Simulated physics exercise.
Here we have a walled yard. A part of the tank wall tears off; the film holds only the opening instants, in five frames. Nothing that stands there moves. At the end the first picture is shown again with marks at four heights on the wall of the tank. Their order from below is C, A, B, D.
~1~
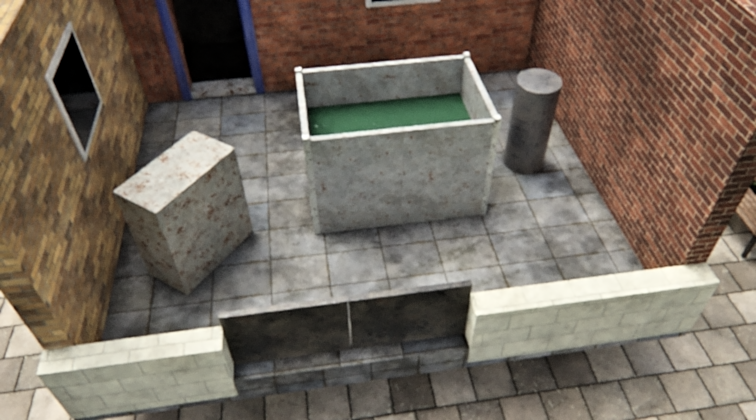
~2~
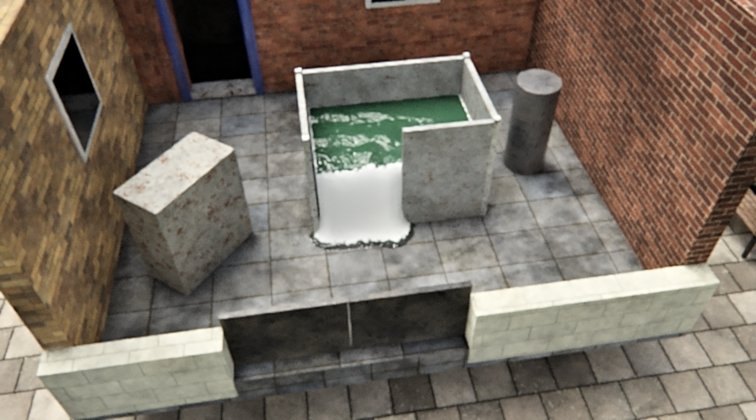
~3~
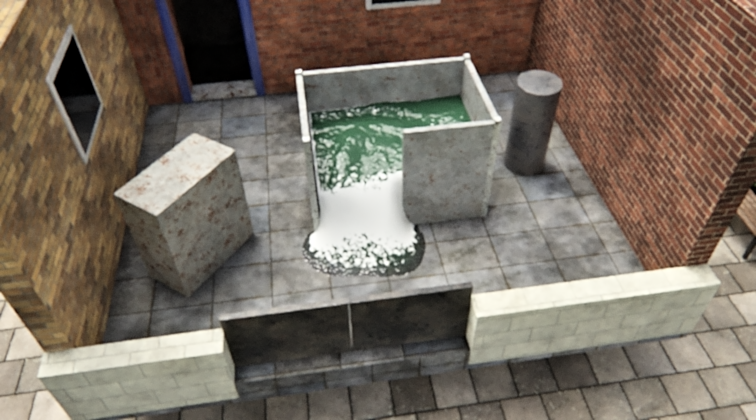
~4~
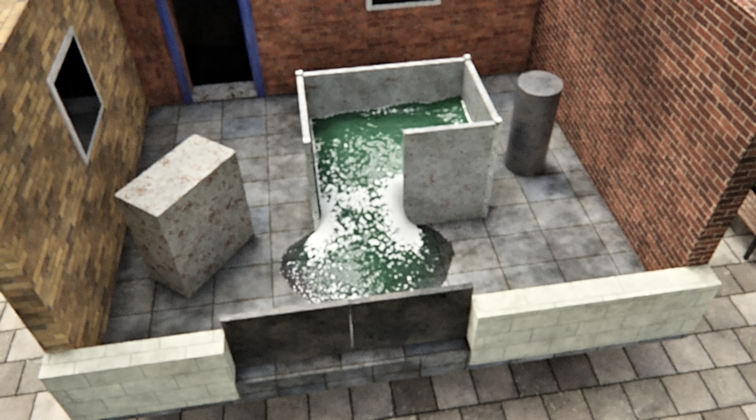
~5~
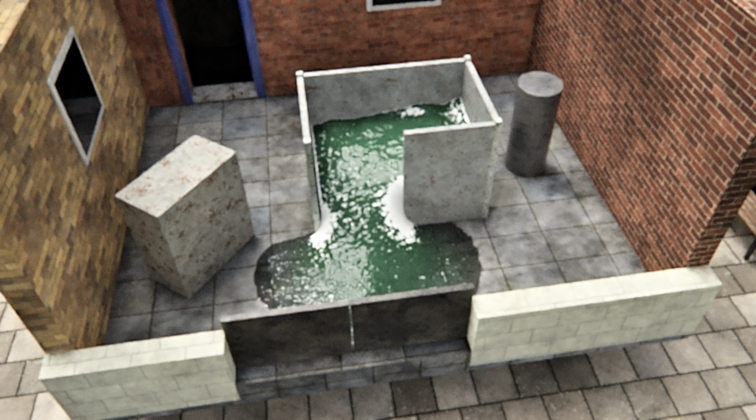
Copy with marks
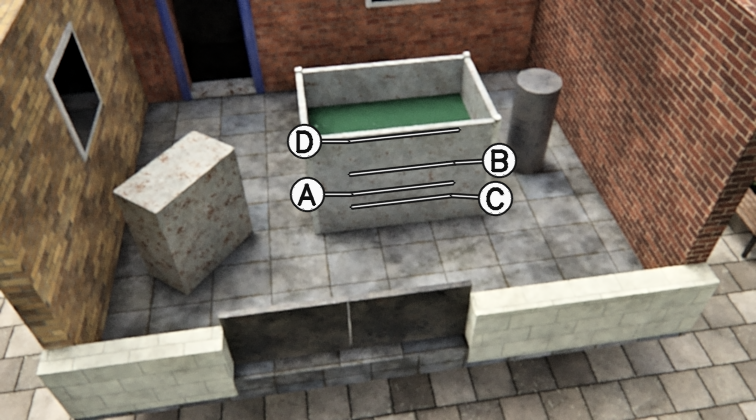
Concrete tank of green water opening at its front left side, water gushing out in white foam and spreading across a walled yard.
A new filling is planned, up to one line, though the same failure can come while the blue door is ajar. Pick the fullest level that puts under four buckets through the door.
I would pick line B.
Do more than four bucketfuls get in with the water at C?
No, that is safe.
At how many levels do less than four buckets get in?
Three of the four.
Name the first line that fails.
D it is.
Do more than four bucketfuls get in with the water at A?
No.
In white, A at (402, 188); B at (403, 168); C at (402, 201); D at (403, 135); from the bottom up C, A, B, D.
Choosing A, nothing gets over.
Choosing B, a bucket or two gets in.
Choosing C, nothing gets over.
Choosing D, about 15 bucketfuls get in.
